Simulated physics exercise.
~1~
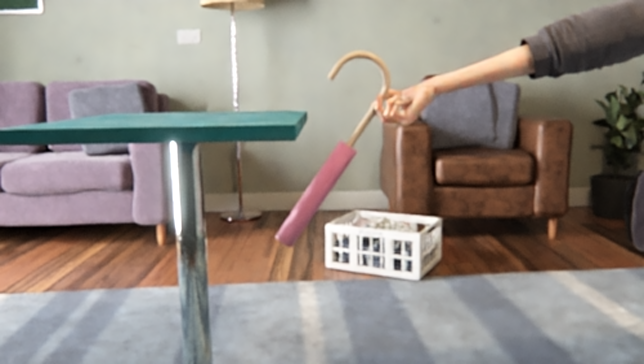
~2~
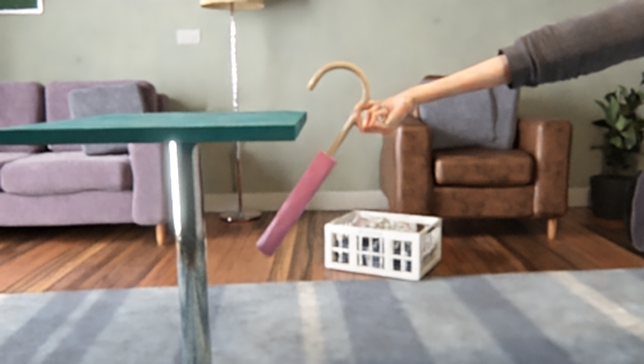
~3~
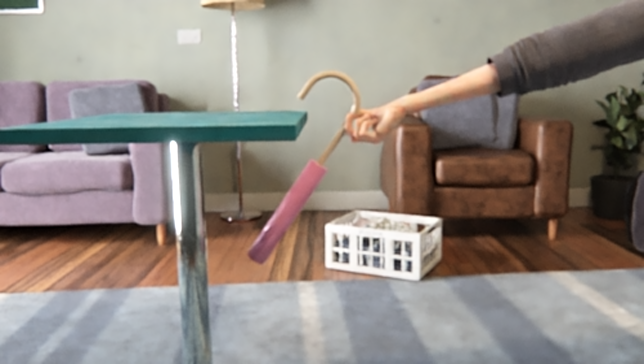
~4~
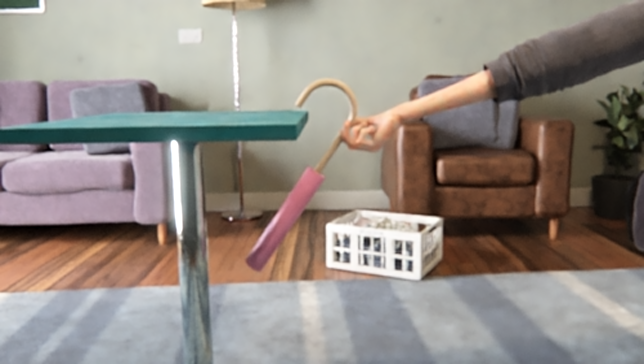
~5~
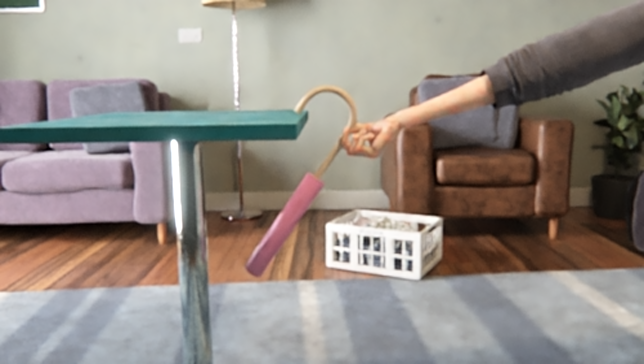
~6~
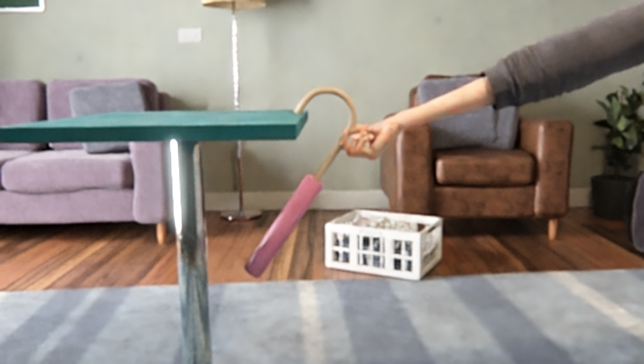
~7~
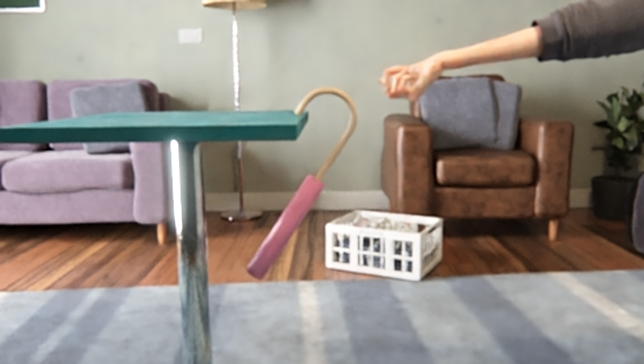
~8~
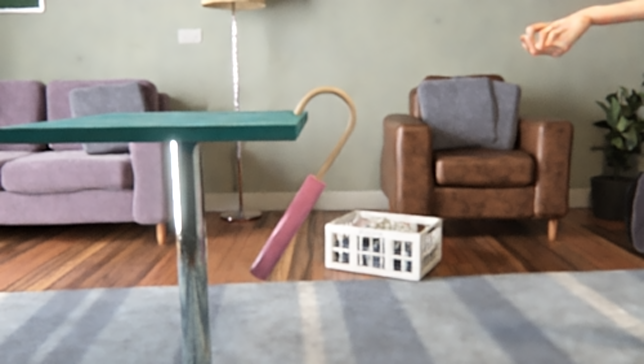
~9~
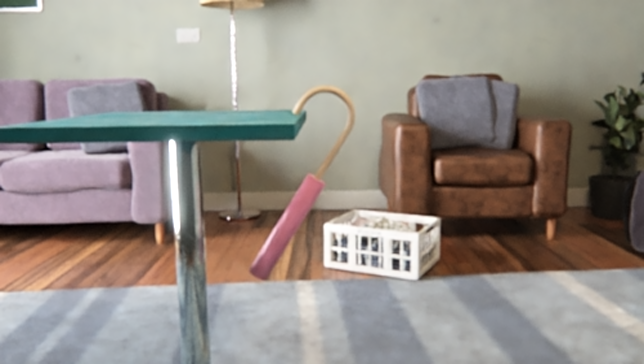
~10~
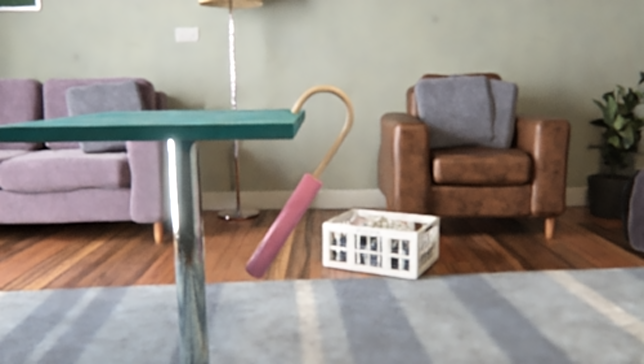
Pink umbrella being lowered leftward by a hand, hooking onto the edge of a green table and hanging still after release.
